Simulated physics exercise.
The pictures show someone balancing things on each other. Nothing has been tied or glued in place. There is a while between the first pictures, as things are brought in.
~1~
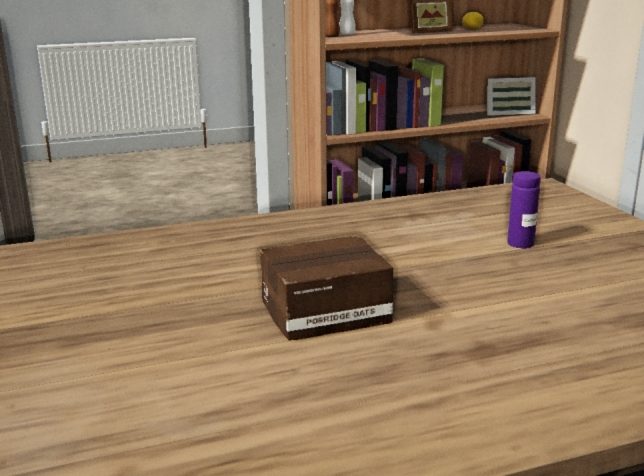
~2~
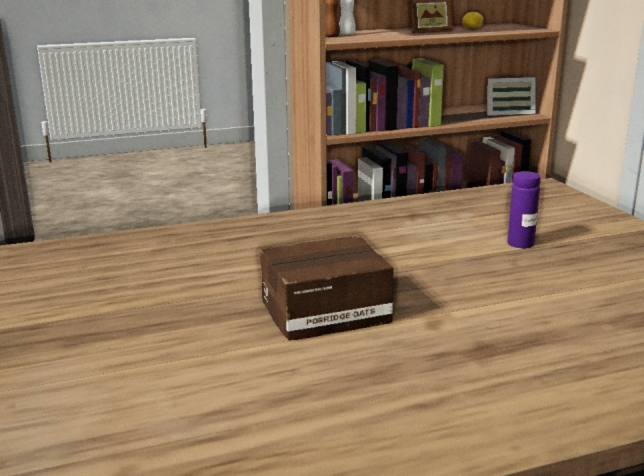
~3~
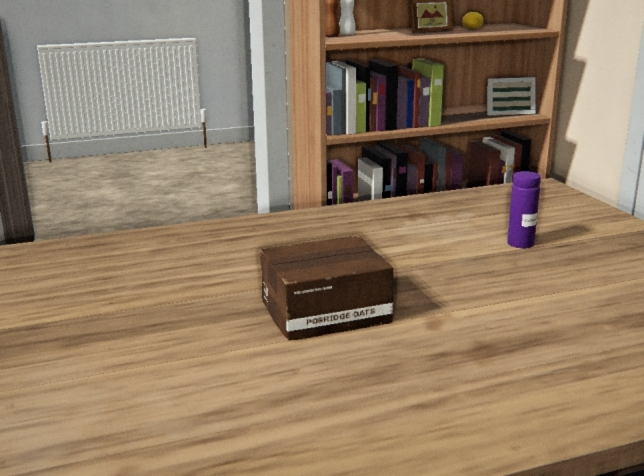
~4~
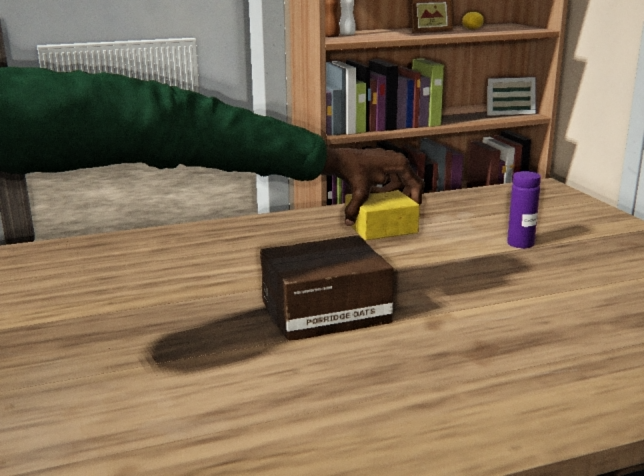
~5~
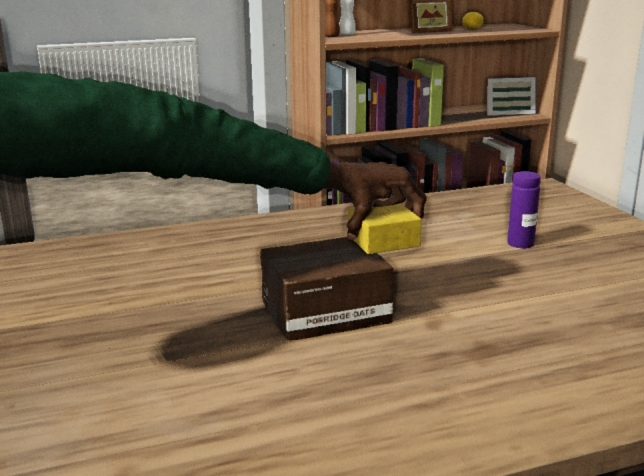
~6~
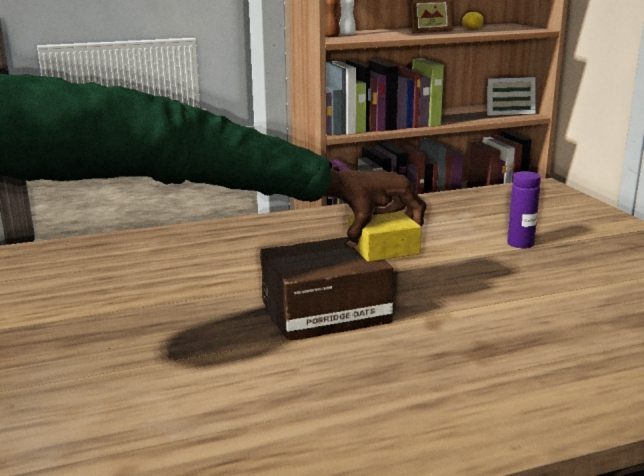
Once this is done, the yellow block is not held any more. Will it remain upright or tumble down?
The tower does not stay put.
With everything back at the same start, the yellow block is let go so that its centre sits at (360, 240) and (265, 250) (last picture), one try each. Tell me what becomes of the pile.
Case A: It does not fall; case B: It comes down.
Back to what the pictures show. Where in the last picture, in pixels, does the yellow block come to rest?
Near (420, 273).
Then, 0.30 s on from there, yellow block now fallen.
Then, 1.00 s on from there, nothing new.
In the end, fallen, yellow block; the other 2 unmoved. At the end, from the last picture's camera, yellow block near (420, 273). The pile loses its balance.
